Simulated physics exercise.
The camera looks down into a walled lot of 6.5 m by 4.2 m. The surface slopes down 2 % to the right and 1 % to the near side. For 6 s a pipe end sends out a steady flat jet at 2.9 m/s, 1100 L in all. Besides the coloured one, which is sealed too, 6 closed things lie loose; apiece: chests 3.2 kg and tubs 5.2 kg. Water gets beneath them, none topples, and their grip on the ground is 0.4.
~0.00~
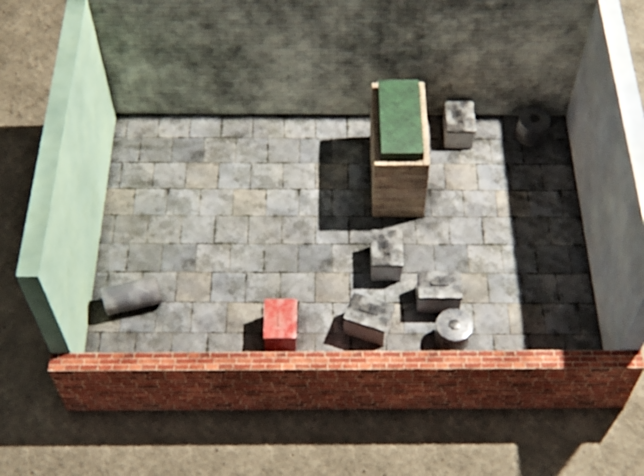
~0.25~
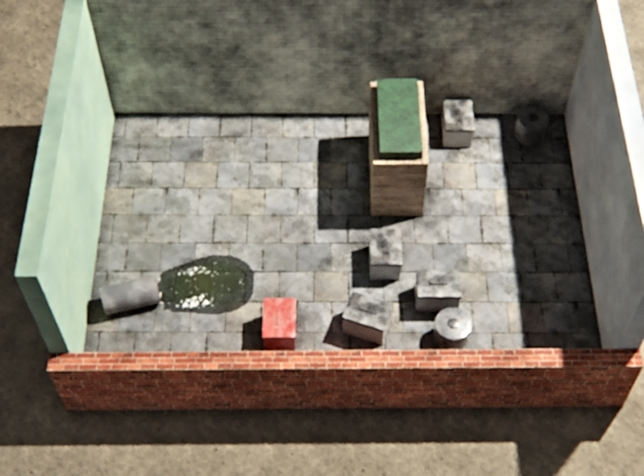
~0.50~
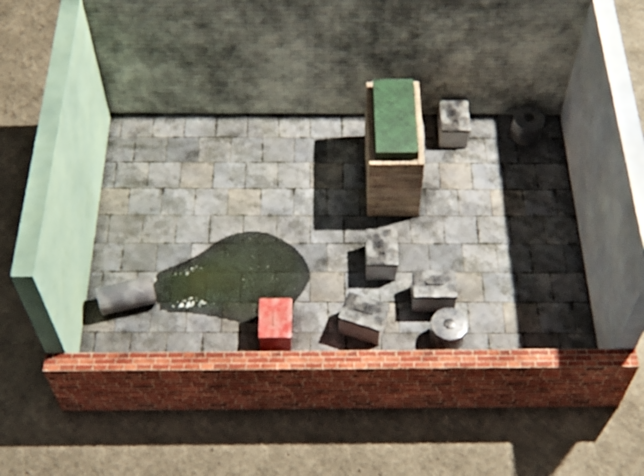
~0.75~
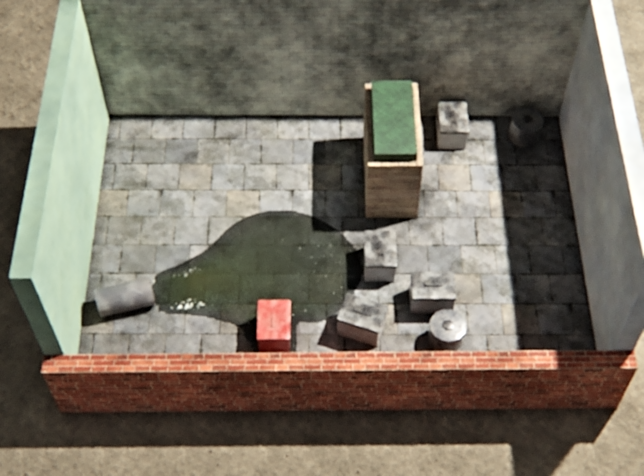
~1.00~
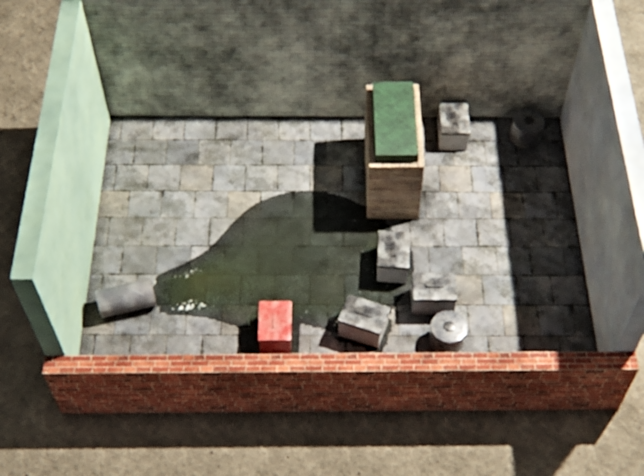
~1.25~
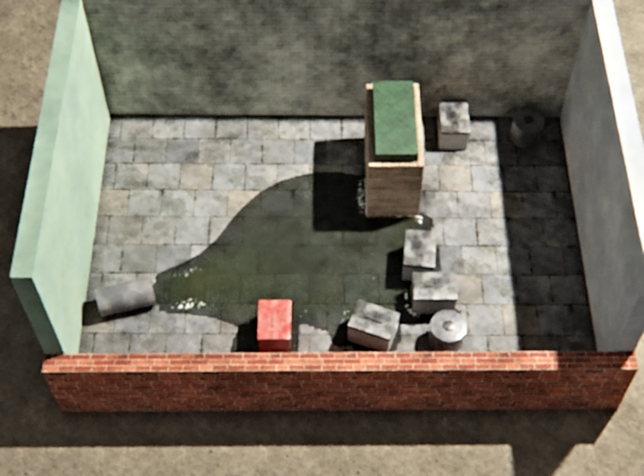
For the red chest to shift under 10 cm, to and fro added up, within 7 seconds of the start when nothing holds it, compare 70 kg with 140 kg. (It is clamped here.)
I expect that the smaller load will do.
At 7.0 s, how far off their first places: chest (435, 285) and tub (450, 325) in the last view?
In that order: 140 cm, 100 cm.
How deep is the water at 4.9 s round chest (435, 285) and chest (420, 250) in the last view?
Roughly 14 and 15 cm.
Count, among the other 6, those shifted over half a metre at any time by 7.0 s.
6 of them.
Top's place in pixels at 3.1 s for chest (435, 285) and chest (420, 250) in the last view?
Around (578, 328) and (575, 241).
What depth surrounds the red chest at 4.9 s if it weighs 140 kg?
Roughly 3 cm.
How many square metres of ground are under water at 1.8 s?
About 9.5 m2.
After 1.8 s the red chest would be 0 cm from its start with 70 kg and 0 cm from its start with 140 kg; 3 cm of water round it then.
After 3.1 s the red chest would be 0 cm from its start with 70 kg and 0 cm from its start with 140 kg; 3 cm of water round it then.
After 4.9 s the red chest would be 0 cm from its start with 70 kg and 0 cm from its start with 140 kg; 3 cm of water round it then.
After 7.0 s the red chest would be 0 cm from its start with 70 kg and 0 cm from its start with 140 kg; 1 cm of water round it then.
